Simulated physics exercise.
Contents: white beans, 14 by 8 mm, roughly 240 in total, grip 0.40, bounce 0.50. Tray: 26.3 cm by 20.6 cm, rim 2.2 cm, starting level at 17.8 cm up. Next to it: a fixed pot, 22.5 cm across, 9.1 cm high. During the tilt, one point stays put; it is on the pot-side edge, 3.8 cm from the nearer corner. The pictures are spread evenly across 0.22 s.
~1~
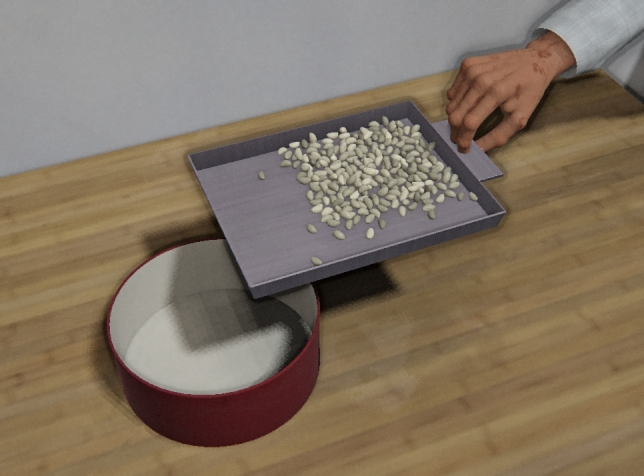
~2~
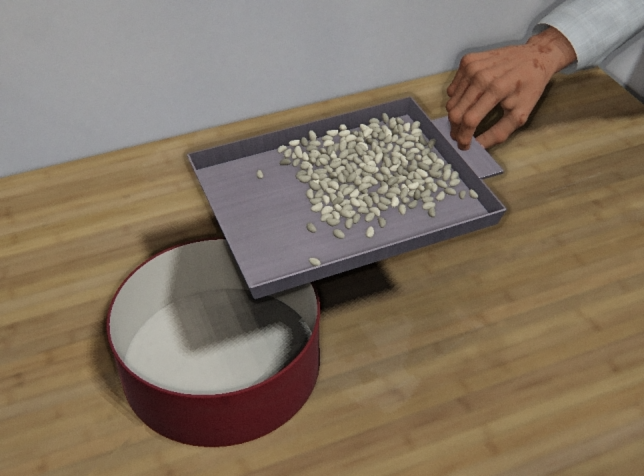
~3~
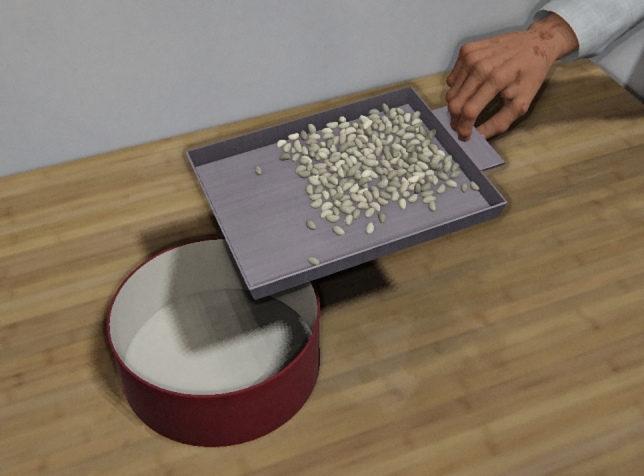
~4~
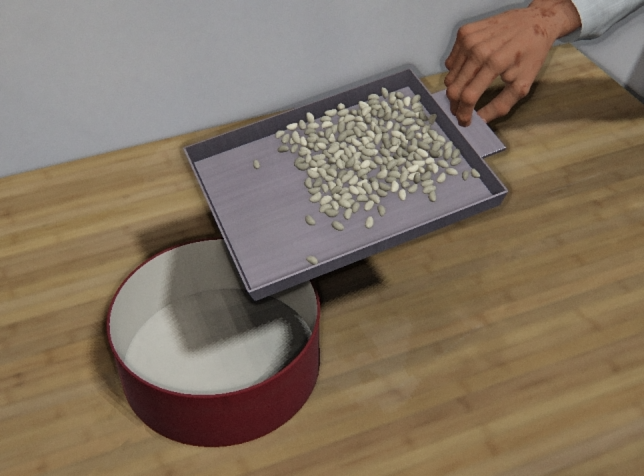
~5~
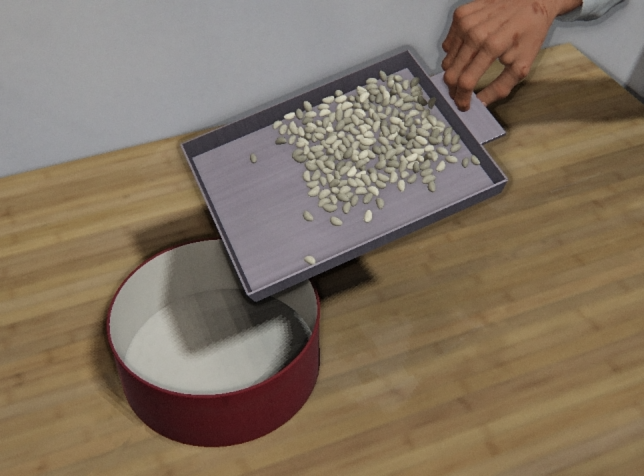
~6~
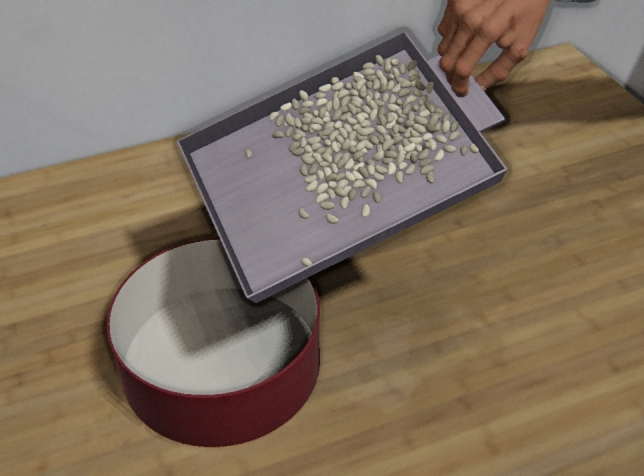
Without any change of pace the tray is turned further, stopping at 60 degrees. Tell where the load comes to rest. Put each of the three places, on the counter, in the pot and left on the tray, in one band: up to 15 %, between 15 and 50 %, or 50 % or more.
Counter: Between 15 and 50 %; pot: Between 15 and 50 %; tray: Between 15 and 50 %.
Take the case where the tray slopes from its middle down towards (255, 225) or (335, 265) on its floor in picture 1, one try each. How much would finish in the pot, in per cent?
First try: About 45 percent; second try: About 5 percent.
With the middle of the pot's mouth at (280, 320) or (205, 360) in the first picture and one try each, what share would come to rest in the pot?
About 30 percent the first time and about 75 percent the second.
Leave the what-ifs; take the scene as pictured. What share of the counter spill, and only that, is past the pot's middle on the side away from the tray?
Roughly 100 percent of the spill.
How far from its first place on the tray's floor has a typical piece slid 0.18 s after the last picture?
By then it sits near 2 cm from where it began.
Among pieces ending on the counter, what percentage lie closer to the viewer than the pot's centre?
Roughly 100 per cent.
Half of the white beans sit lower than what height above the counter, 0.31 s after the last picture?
Some 26 cm.
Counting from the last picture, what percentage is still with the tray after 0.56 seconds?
I'd say close to 45 per cent.
Then, 0.18 s after the last picture, tilt 40 degrees; the tray holds 100 %, the pot 0 %.
Then, 0.31 s after the last picture, tilt 55 degrees; the tray holds 100 %, the pot 0 %.
Then, 0.56 s after the last picture, tilt 60 degrees; the tray holds 45 %, the pot 15 %.
In the end, counter 35 %, pot 40 %, tray 25 %.
